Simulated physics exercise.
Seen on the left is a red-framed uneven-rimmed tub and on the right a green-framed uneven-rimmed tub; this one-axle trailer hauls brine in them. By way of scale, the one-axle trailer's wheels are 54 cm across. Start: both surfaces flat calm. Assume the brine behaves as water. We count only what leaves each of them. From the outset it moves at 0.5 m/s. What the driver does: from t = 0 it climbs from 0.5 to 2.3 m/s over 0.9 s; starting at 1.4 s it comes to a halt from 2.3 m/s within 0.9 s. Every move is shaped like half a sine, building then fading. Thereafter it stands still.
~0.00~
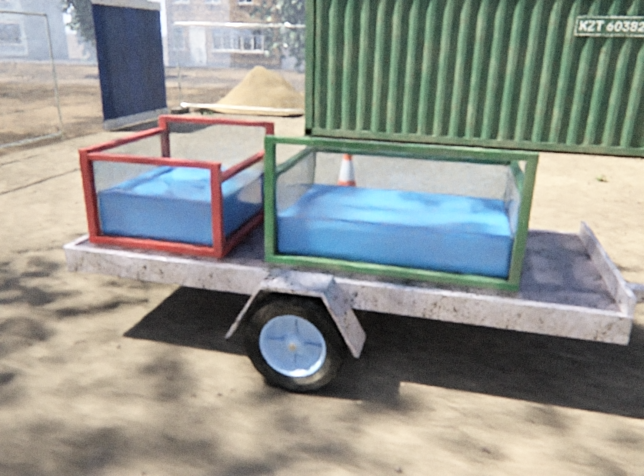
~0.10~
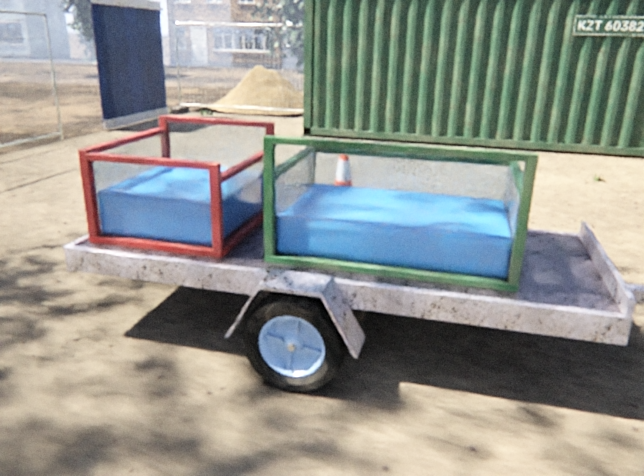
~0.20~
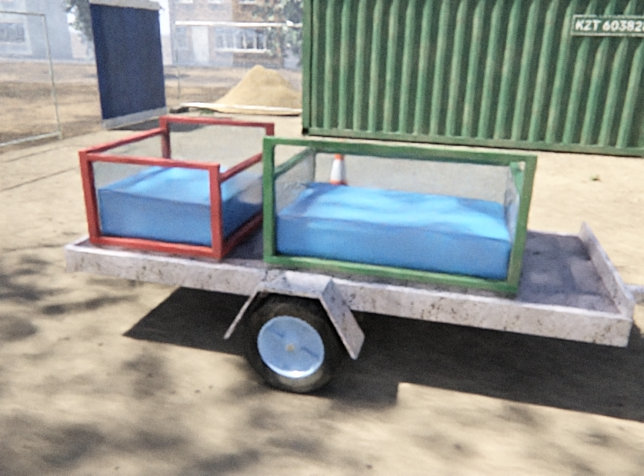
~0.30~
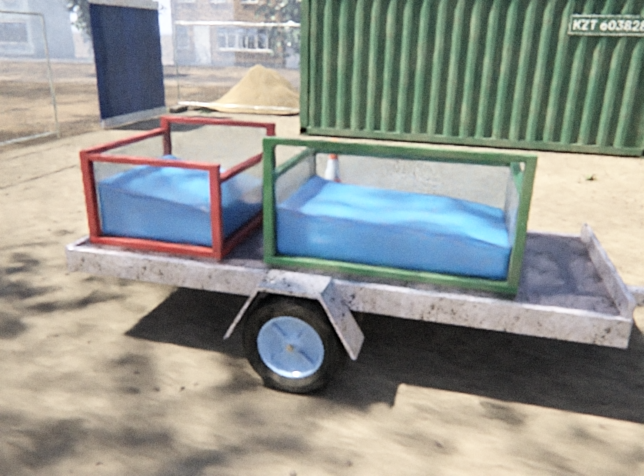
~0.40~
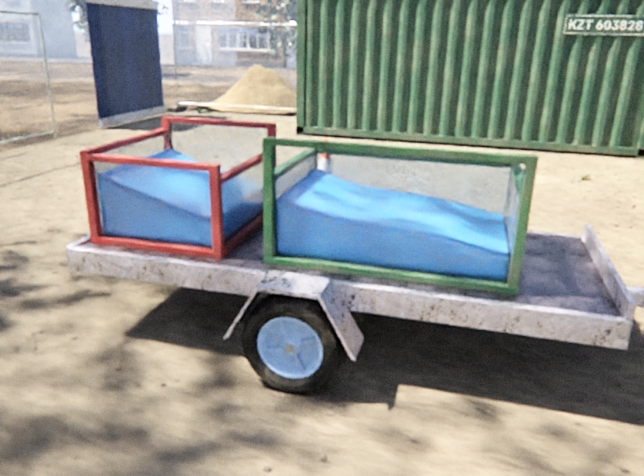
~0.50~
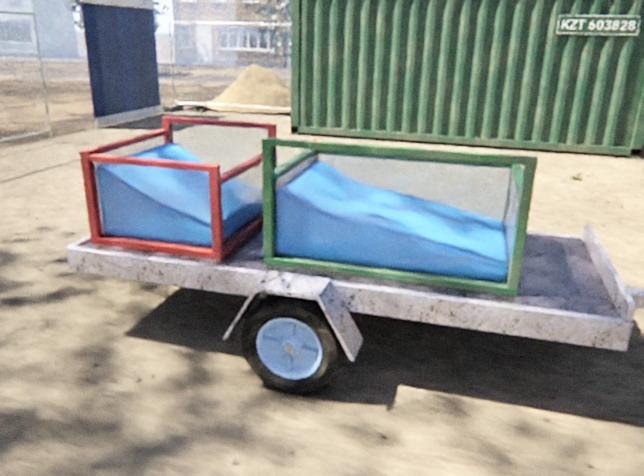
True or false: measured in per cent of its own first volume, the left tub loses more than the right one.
False; the right one loses more.
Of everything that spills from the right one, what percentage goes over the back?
About 30 per cent.
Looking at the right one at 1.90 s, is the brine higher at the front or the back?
Forward end.
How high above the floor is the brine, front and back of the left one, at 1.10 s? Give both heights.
About 38 cm in front and 22 cm behind.
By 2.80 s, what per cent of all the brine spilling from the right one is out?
70 %.
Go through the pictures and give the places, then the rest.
The first picture shows left tub, front level (208, 198), back level (115, 189); right tub, front level (498, 233), back level (293, 213); the front is on the right, levels are read along the near walls.
The second picture shows left tub, front level (208, 198), back level (115, 189); right tub, front level (498, 234), back level (293, 213).
The third picture shows left tub, front level (208, 201), back level (115, 189); right tub, front level (497, 237), back level (292, 212).
The fourth picture shows left tub, front level (208, 207), back level (115, 182); right tub, front level (496, 243), back level (292, 207).
The fifth picture shows left tub, front level (209, 214), back level (114, 174); right tub, front level (495, 251), back level (292, 198).
The sixth picture shows left tub, front level (209, 218), back level (114, 167); right tub, front level (494, 258), back level (292, 188).
After 1.10 s the left one has lost nothing (front 38 cm, back 22 cm); the right one has lost nothing (front 3 cm, back 39 cm).
After 1.90 s the left one has lost nothing (front 36 cm, back 23 cm); the right one has lost 5 per cent, over the front, a little elsewhere (front 53 cm, back 4 cm).
After 2.80 s the left one has lost 2 per cent, over the front (front 18 cm, back 45 cm); the right one has lost 9 per cent, over the front, a little elsewhere (front 16 cm, back 42 cm).
After 5.28 s the left one has lost 5 per cent, over the front and the back; the right one has lost 12 per cent, mostly over the front, some over the back.
